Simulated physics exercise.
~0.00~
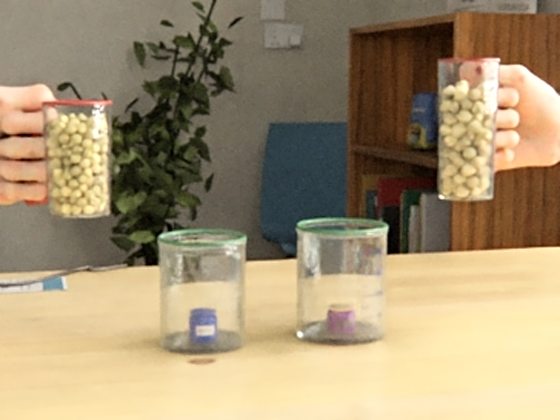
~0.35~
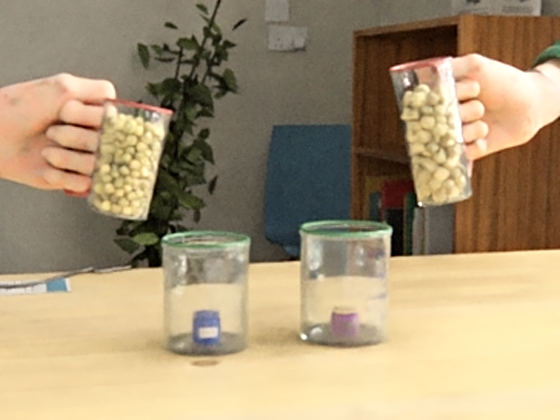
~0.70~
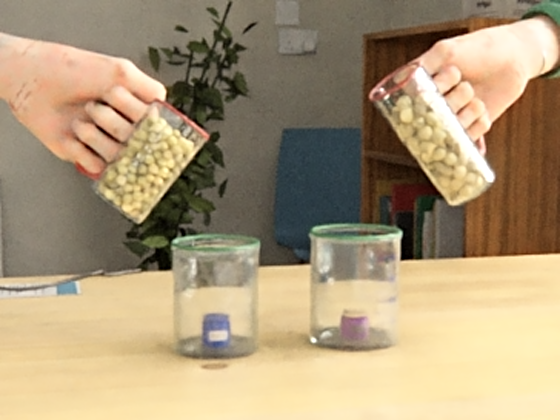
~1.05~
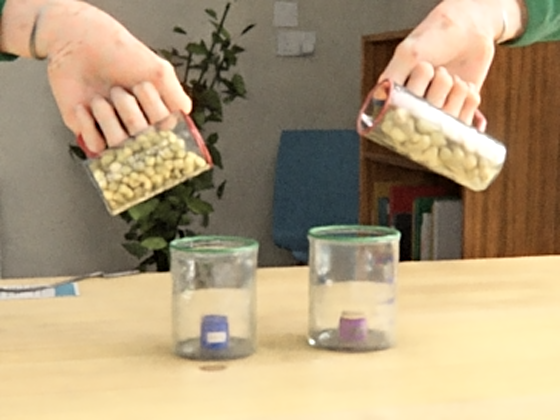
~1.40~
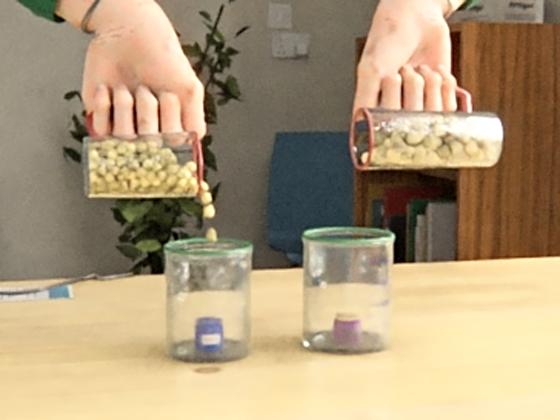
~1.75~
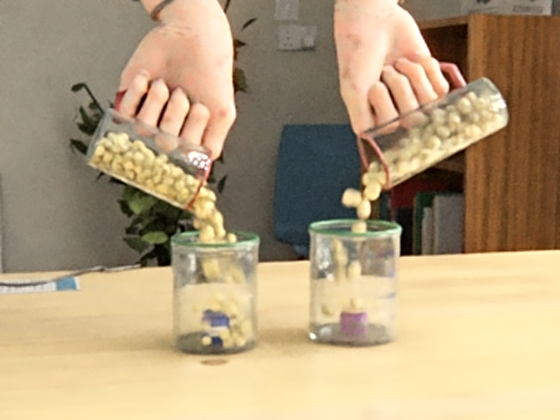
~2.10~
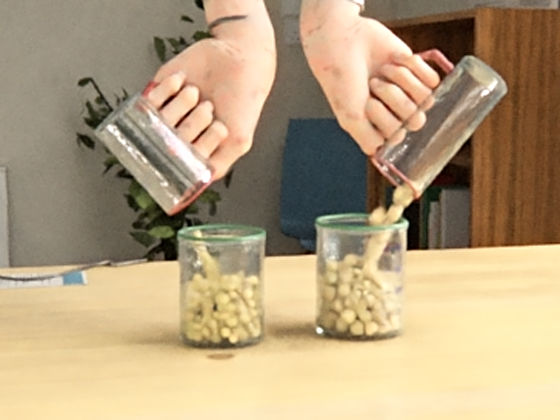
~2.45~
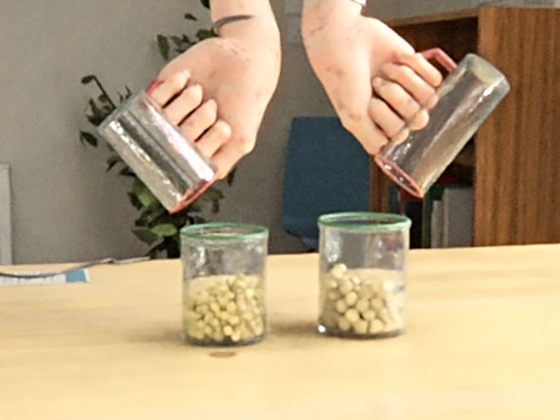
Two hands hold clear, red-rimmed cups of pale, pea-like pieces above a light wooden table, seen from the front by a slightly swaying camera. Below stand two green-rimmed glass containers, the left holding a small blue object and the right a purple one, with a plant, a blue chair and a wooden shelf behind. The hands move inward and tip the cups. Pieces spill first from the left cup, then from both, tumbling around the objects. Both cups end upturned and empty, with each container about half full and both objects covered.
